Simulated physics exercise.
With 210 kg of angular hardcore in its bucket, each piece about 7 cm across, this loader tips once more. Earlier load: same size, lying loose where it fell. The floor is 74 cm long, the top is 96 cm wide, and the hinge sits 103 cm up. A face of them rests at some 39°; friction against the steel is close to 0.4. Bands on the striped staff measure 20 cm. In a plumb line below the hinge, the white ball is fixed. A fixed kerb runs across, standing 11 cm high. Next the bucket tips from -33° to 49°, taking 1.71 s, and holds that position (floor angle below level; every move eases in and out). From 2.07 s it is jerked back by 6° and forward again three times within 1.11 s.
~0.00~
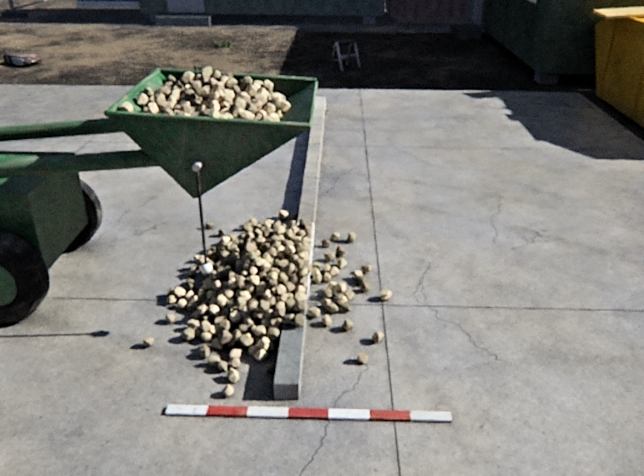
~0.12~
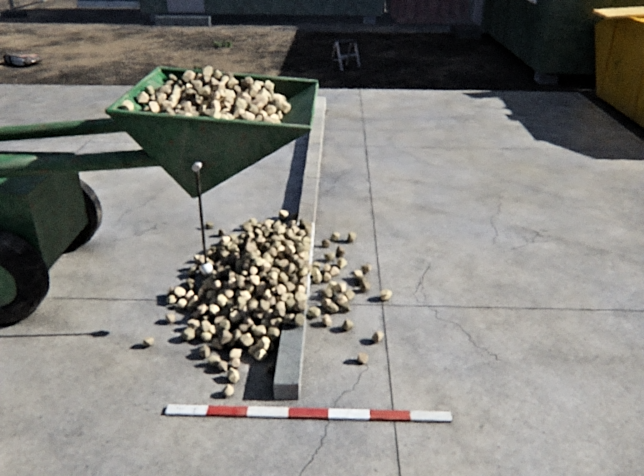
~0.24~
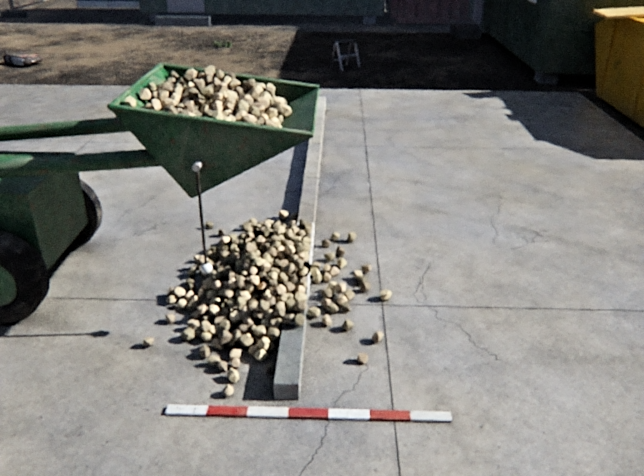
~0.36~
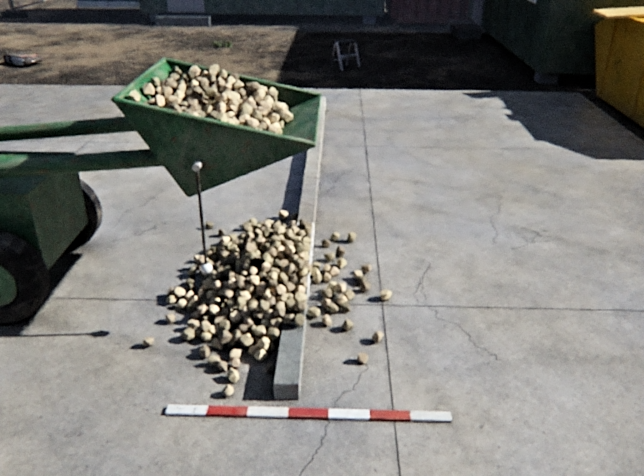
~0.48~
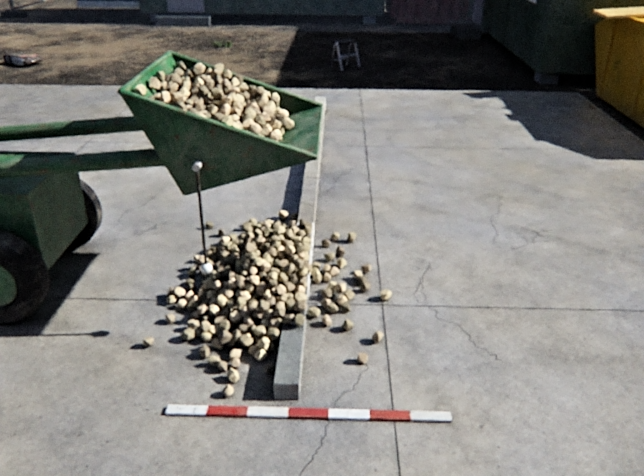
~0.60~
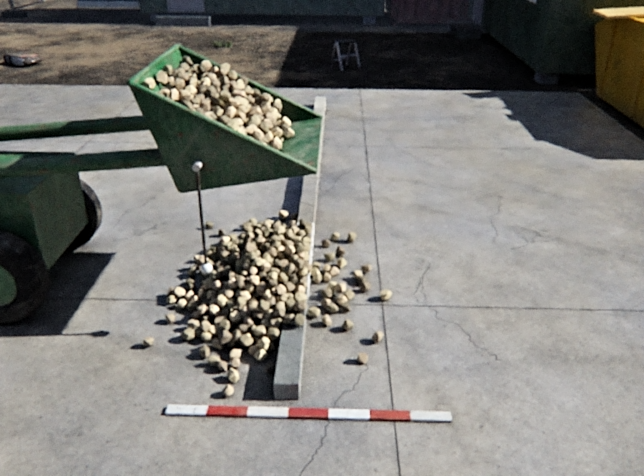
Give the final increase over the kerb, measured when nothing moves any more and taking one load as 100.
Close to 85 parts in a hundred.
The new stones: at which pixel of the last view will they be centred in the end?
The middle ends up near (341, 273).
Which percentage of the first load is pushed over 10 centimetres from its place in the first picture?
Close to 0 in a hundred of them.
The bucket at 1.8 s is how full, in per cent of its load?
Still inside: Some 10 %.
After 1.3 s the floor is at 36°; in per cent of one load, 94 in the bucket, 100 on this side of the kerb, 6 over the kerb; the foremost stones are at (366, 289).
After 1.8 s the floor is at 49°; in per cent of one load, 9 in the bucket, 126 on this side of the kerb, 65 over the kerb; the foremost stones are at (409, 274).
After 3.6 s the floor is at 49°; in per cent of one load, 0 in the bucket, 109 on this side of the kerb, 91 over the kerb; the foremost stones are at (484, 271).
After 6.1 s the floor is at 49°; in per cent of one load, 0 in the bucket, 109 on this side of the kerb, 91 over the kerb; the foremost stones are at (484, 271). Net gain over the kerb, 85.
